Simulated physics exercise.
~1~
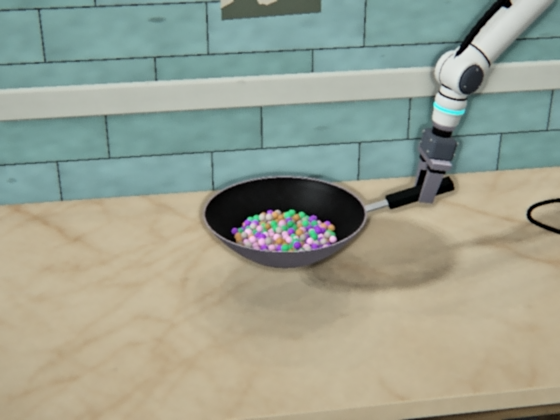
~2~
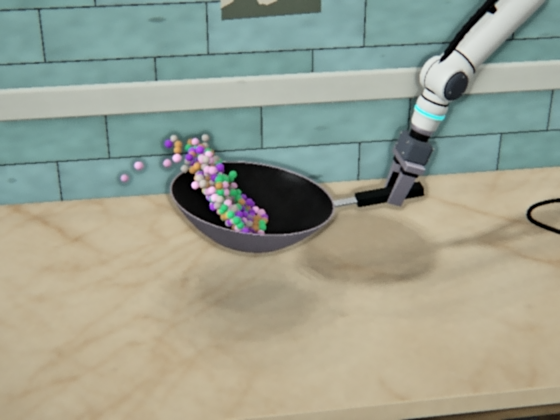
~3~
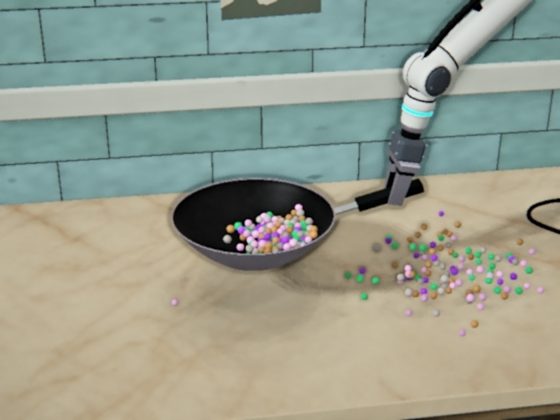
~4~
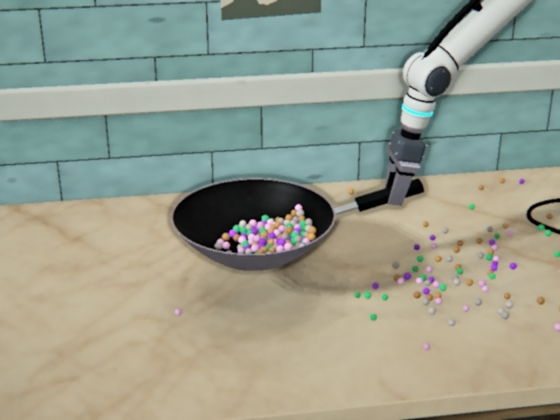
At first, a robot arm on the right holds a dark wok by its handle above a pale counter, with small round sweets in many colours heaped inside. The arm shifts the wok left and tilts it, and the sweets surge up the left side, a few flying past the rim. Then the wok levels, and many sweets lie scattered over the counter to the right, below the gripper, with one stray to the left. Finally the wok stays still while the loose sweets spread a little farther right, leaving a good heap inside.
